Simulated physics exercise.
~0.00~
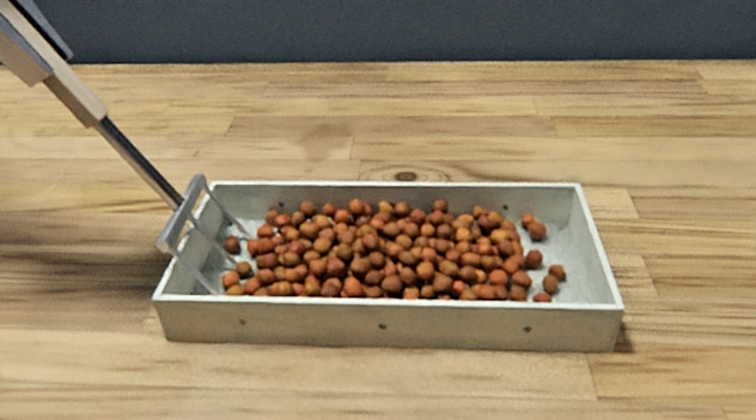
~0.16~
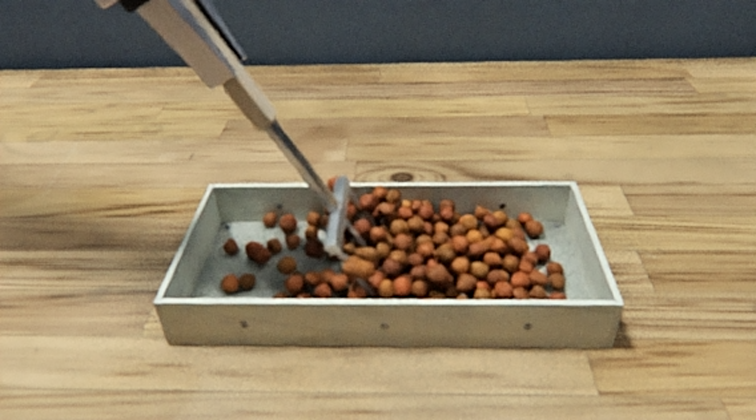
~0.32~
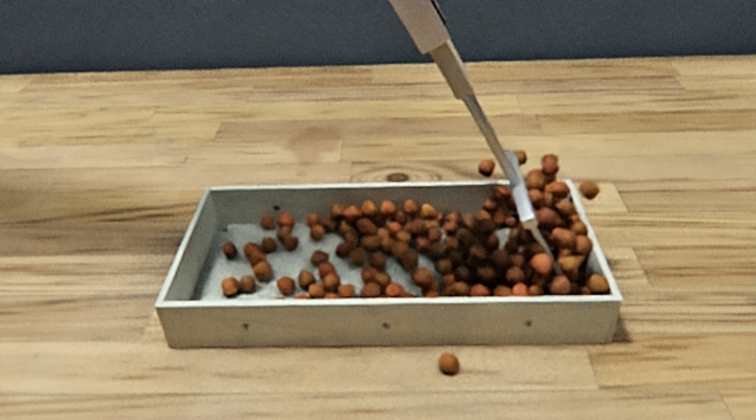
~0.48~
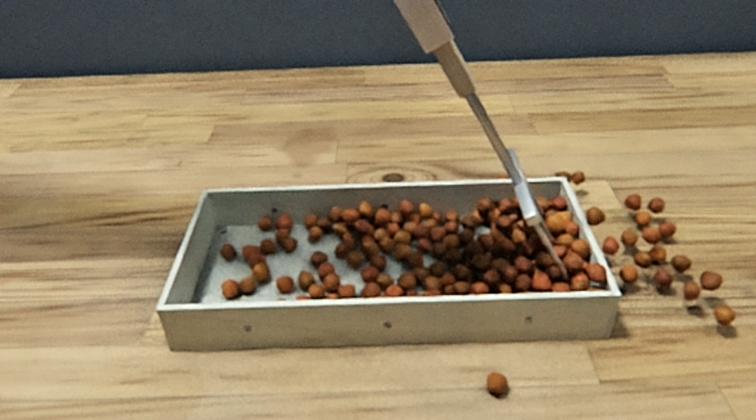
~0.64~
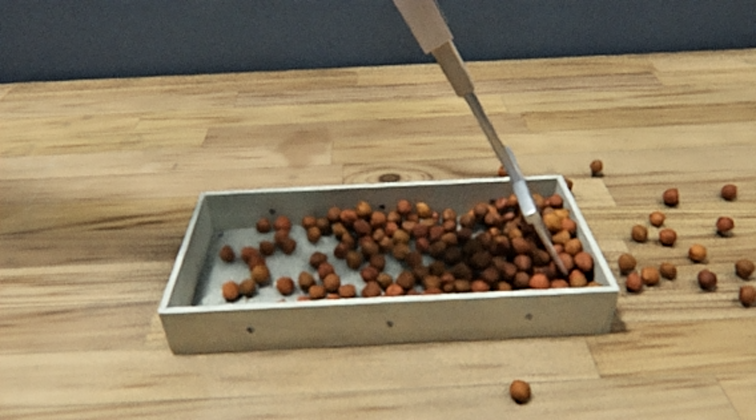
On a wooden table, a robot's fork pushes hazelnuts right along a trough, spilling some.
